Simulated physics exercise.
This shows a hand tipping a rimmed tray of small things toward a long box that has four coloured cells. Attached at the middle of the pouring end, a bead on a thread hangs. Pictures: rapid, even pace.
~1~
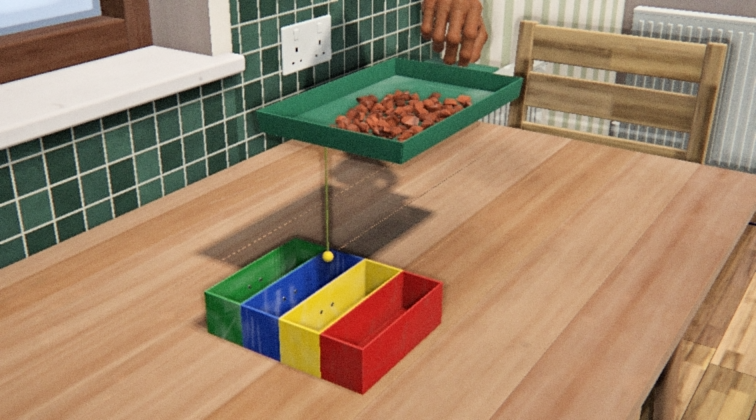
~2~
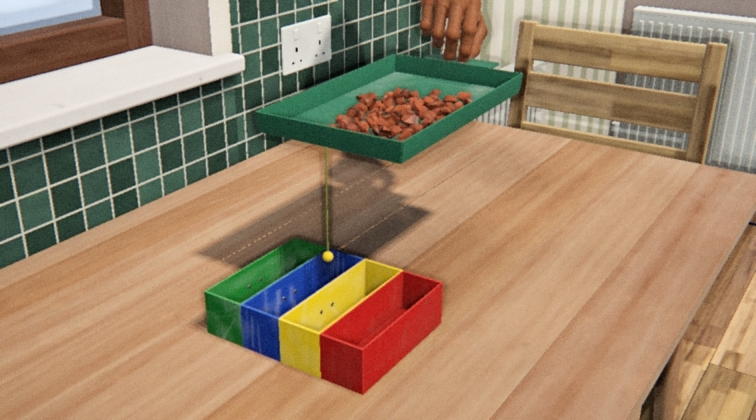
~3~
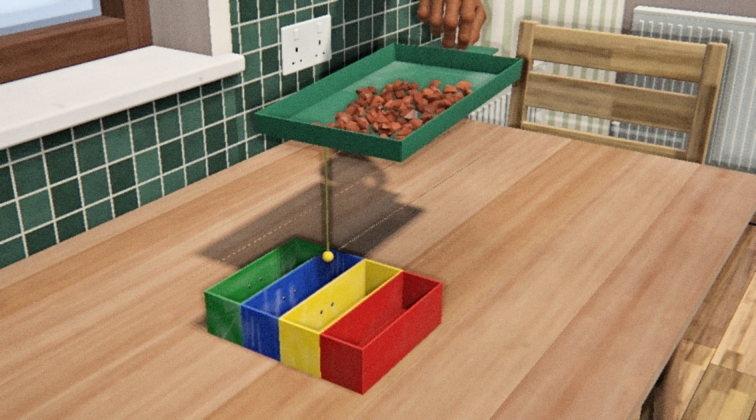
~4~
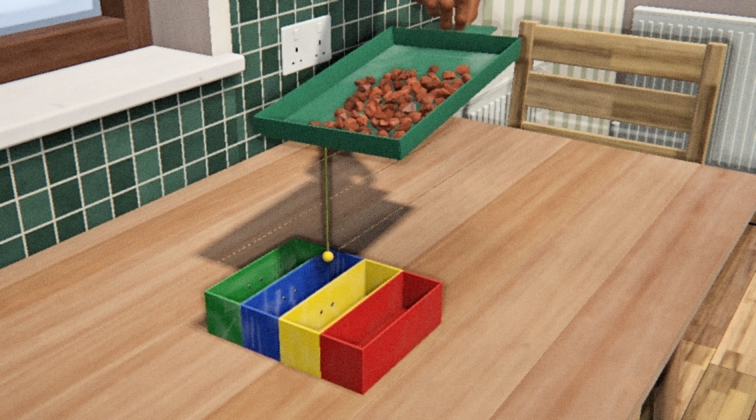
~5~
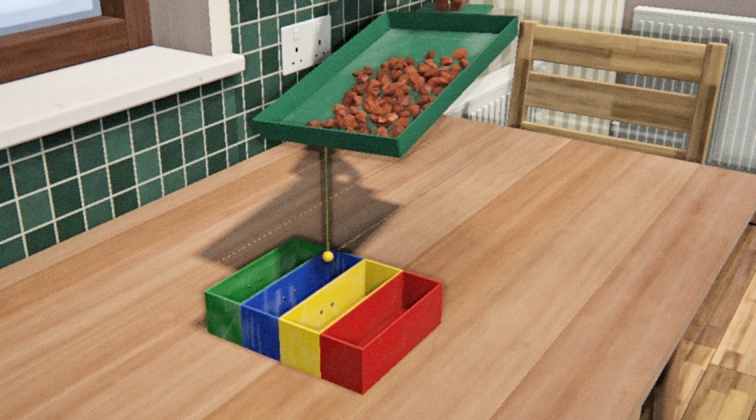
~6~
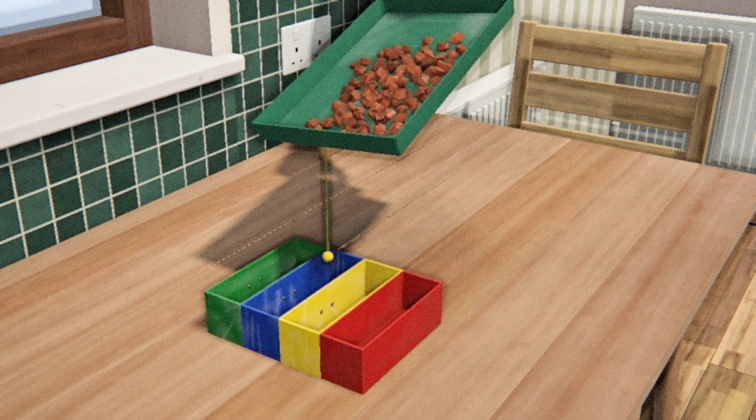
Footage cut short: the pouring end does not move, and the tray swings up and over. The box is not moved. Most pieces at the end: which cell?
Green.
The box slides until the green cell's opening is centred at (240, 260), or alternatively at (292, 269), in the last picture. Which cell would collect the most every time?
Taking the two placings in order, you'd get blue and then green.
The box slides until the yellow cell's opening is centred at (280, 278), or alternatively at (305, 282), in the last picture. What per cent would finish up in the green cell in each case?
About 0 and 20 per cent respectively.
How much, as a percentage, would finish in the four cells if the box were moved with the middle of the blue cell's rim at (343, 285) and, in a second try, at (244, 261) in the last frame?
About 40% and about 90%.
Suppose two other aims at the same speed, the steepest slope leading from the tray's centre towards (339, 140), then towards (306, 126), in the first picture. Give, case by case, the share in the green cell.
Case one 20 %; case two 50 %.
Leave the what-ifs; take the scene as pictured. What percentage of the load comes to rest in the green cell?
Close to 40 in every hundred pieces.
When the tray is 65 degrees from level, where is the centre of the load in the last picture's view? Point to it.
Centre estimate: (314, 115).
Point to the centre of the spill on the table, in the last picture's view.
Around (199, 307).
Shortly afterwards, tray tipped steeply; all but a few on the tray; only a few falling or outside the box.
Next, tray tipped past a quarter turn; near half on the tray; near a quarter in the green cell; a little in the blue cell; only a few in the yellow cell; near a quarter falling or outside the box.
Some moments later, tray tipped past a quarter turn; near half in the green cell; near a quarter in the blue cell; a little in the yellow cell; only a few in the red cell; near a quarter falling or outside the box.
In the end, tray tipped past a quarter turn; near half in the green cell; near a quarter in the blue cell; a little in the yellow cell; only a few in the red cell; near a quarter outside the box.
